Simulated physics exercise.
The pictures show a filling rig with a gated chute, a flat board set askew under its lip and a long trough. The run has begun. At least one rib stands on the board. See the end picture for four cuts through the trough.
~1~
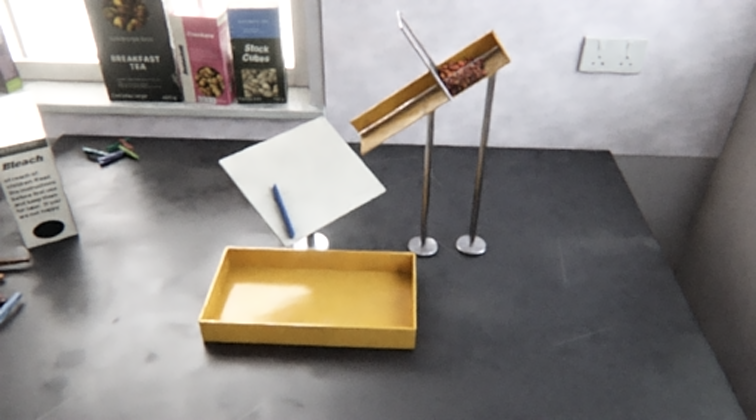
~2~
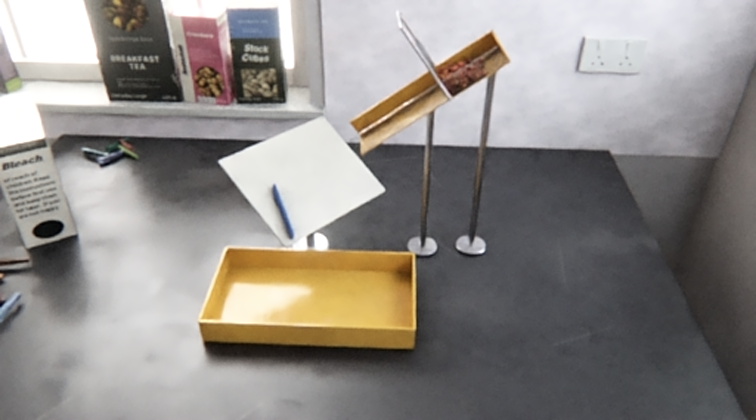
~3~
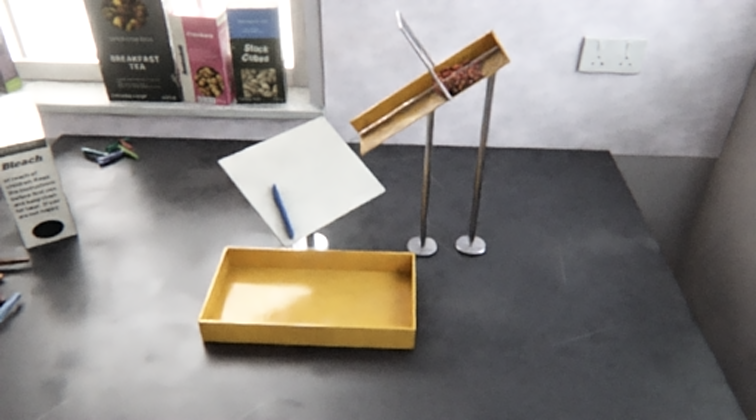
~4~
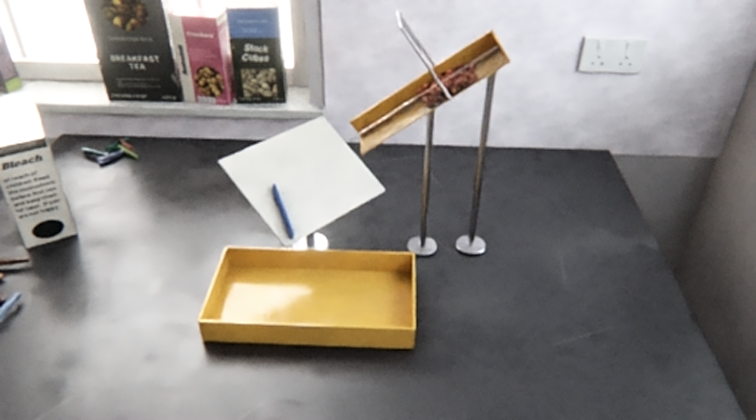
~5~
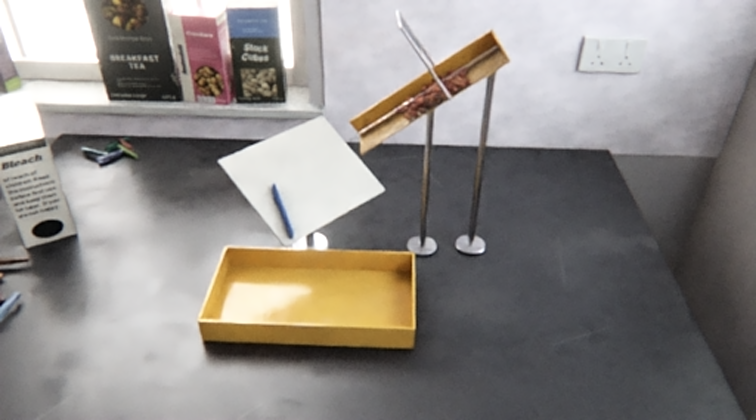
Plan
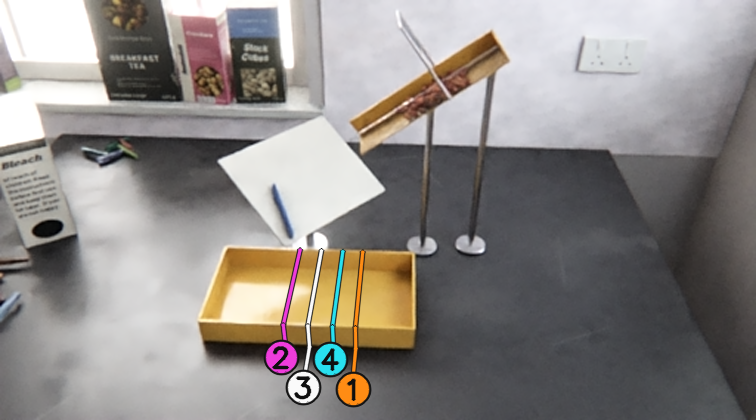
In the video, a tilted yellow chute on two metal posts stands above a slanted white board with a blue rib and an empty yellow trough, and small reddish-brown pellets slide past a thin gate partway down the chute.
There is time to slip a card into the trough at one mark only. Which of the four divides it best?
It is 4.
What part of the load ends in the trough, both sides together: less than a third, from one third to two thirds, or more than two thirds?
It is more than two thirds.
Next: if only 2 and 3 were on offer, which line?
It is 3.
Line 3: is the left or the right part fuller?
Right.
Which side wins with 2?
Right.
On the marked copy, line 1 crosses the front rim at (355, 326); line 2 crosses the front rim at (283, 324); line 3 crosses the front rim at (308, 324); line 4 crosses the front rim at (332, 325).
With 1, of what is caught, most on the left of the divider, a small part on the right.
With 2, of what is caught, none on the left of the divider, all on the right.
With 3, of what is caught, a small part on the left of the divider, most on the right.
With 4, of what is caught, about half on the left of the divider, about half on the right.
